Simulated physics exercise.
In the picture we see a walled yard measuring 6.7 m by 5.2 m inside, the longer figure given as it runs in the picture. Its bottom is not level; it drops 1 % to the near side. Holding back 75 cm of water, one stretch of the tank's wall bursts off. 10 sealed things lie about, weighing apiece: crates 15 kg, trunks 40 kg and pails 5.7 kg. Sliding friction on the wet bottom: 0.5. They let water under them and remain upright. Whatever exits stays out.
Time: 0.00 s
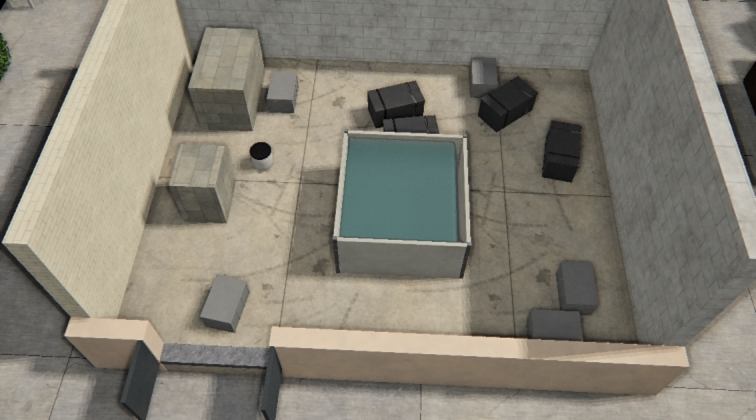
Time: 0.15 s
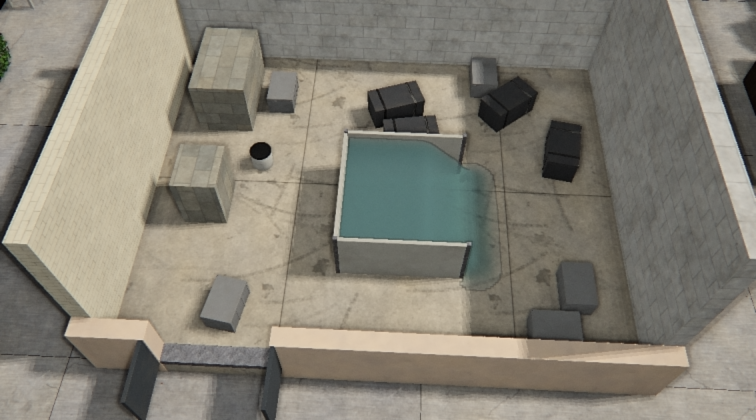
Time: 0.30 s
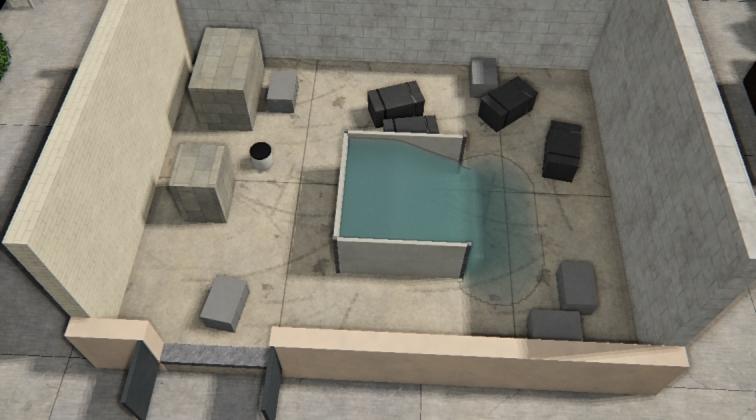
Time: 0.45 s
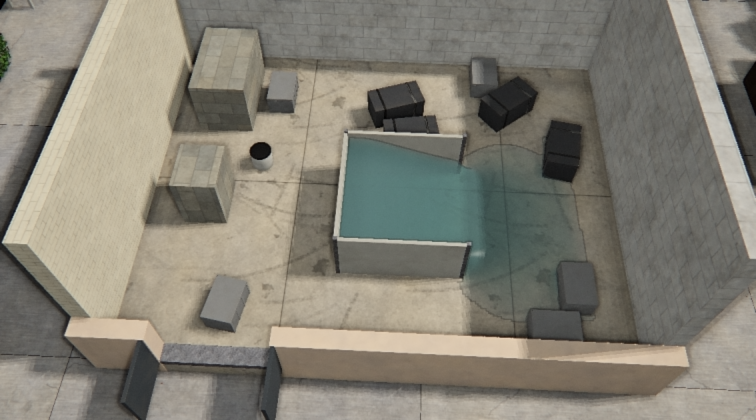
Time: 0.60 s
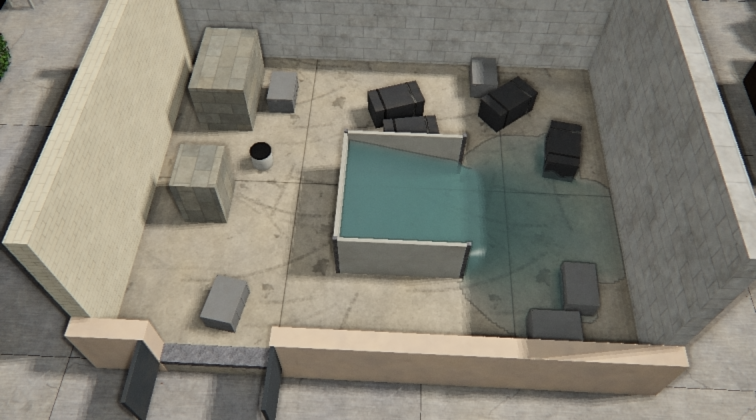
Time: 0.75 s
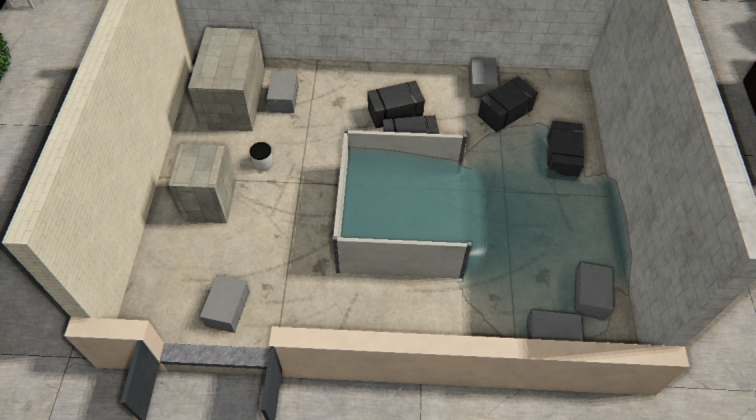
At first, a square tank of blue-green water stands intact in a walled yard among scattered boxes and blocks. Its right side opens, and water pours onto the floor, spreading right toward the wall as the tank's level drops. The water then reaches the right wall, and a gray block at lower right shifts slightly rightward.
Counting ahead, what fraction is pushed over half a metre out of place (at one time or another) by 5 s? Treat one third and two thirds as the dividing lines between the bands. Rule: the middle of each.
The share is in the middle band.
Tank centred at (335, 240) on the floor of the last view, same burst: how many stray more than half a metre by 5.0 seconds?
5.
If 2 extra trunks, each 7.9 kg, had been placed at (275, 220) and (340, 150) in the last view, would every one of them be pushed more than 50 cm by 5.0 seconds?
In turn: Under, under.
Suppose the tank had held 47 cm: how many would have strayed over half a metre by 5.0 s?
Then 4 of them.
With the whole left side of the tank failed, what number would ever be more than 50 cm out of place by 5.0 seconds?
3.
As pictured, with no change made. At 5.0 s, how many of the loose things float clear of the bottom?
I'd say 2 of them.
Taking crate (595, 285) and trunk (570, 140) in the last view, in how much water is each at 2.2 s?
First roughly 33 cm, second roughly 20 cm.
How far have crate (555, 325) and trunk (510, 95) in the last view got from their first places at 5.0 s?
Shifts in order: 500 cm; 80 cm.
After 1.1 s 1 of 10 are over 50 cm from their spots; 1 afloat.
After 2.2 s 2 of 10 are over 50 cm from their spots; 2 afloat.
After 3.5 s 5 of 10 are over 50 cm from their spots; 3 afloat.
After 5.0 s 6 of 10 are over 50 cm from their spots, and 6 have been at some point; 2 afloat.
